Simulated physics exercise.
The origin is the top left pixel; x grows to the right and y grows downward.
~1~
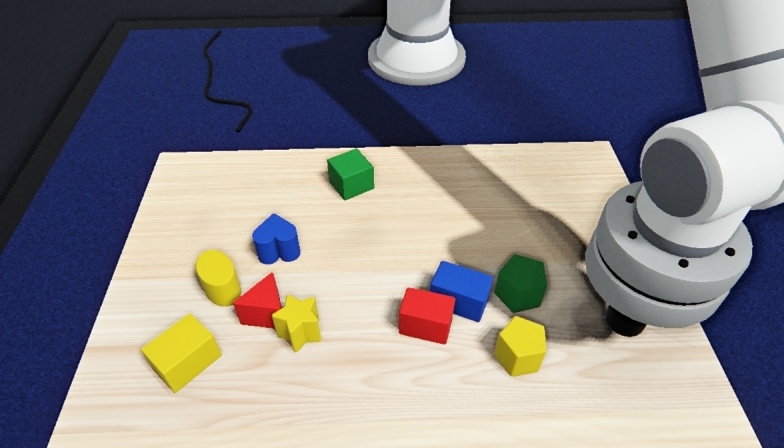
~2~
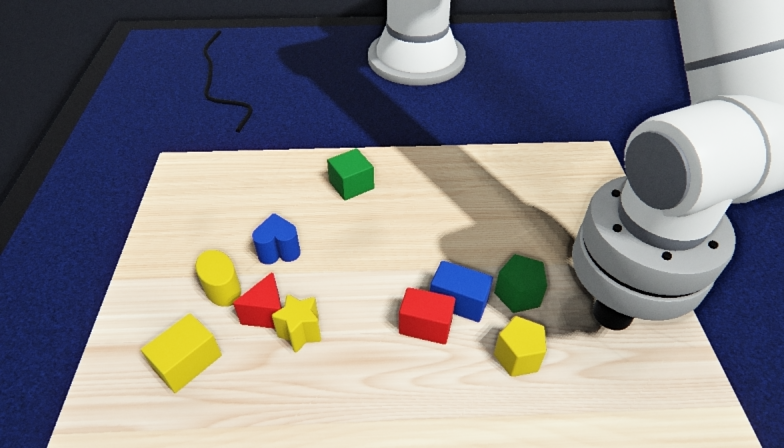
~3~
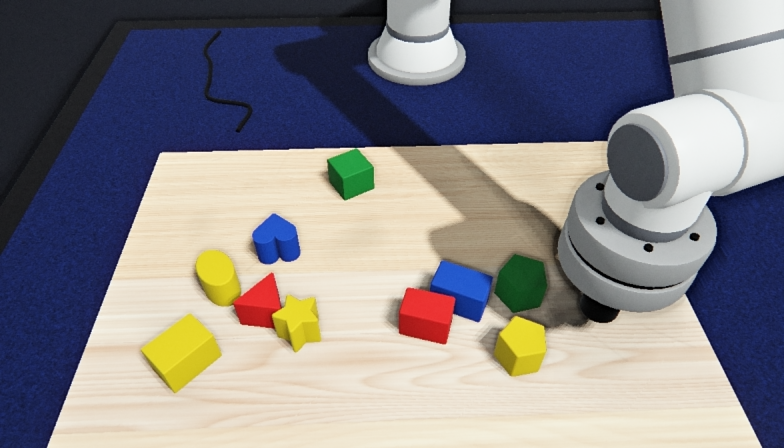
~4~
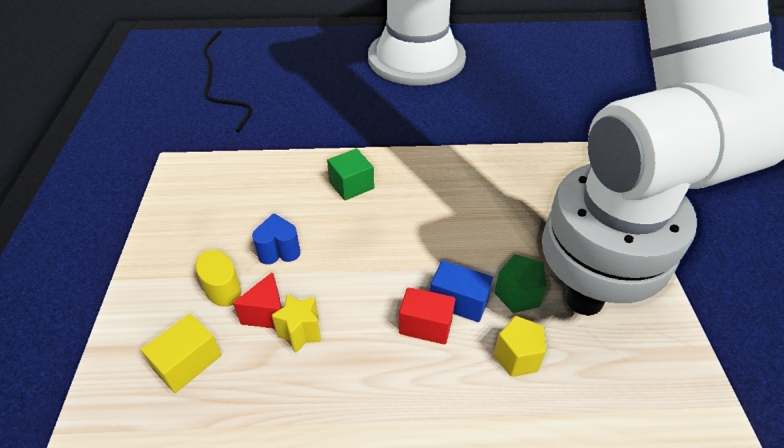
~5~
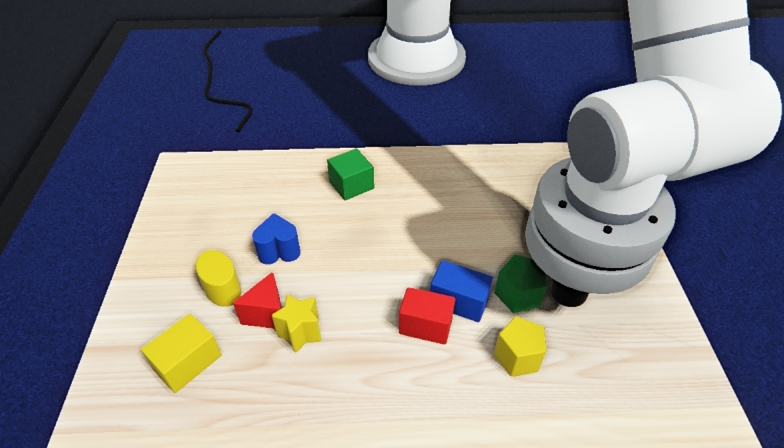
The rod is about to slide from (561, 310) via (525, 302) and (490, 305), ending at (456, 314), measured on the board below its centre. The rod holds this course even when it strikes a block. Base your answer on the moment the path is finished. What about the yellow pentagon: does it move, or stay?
By then it is still where it was.
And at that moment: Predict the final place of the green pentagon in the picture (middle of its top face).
My prediction: (482, 254).
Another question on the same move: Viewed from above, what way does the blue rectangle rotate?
Turns anticlockwise.
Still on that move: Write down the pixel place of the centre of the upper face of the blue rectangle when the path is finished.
Near (438, 268).
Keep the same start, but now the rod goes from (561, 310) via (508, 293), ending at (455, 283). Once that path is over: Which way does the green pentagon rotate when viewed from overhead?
It twists clockwise.
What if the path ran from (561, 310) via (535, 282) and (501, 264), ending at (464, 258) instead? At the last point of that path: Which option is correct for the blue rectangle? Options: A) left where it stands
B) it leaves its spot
Choice B: It leaves its spot.
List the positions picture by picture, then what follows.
Lower end of the rod (624, 322), tops of blocks, red rectangle (427, 304), blue rectangle (462, 279), yellow pentagon (525, 336), green pentagon (525, 272), in the first frame.
Rod (611, 316), blocks as before, in the second frame.
Rod (598, 309), blocks as before, in the third frame.
Rod (583, 302), blocks as before, in the fourth frame.
Rod (568, 294), red rectangle (427, 304), blue rectangle (462, 279), yellow pentagon (525, 336), green pentagon (525, 272), in the fifth frame.
On the path given first. One third of the way, rod (529, 285); blue rectangle (449, 275), turned 25° anticlockwise; green pentagon (497, 261), turned 35° clockwise.
Two thirds of the way, rod (492, 289); blue rectangle (438, 268), turned 50° anticlockwise; green pentagon (483, 253), turned 70° clockwise.
At the end, rod (458, 298); red rectangle (416, 308); blue rectangle (438, 268), turned 50° anticlockwise; yellow pentagon not moved; green pentagon (482, 254), turned 70° clockwise.
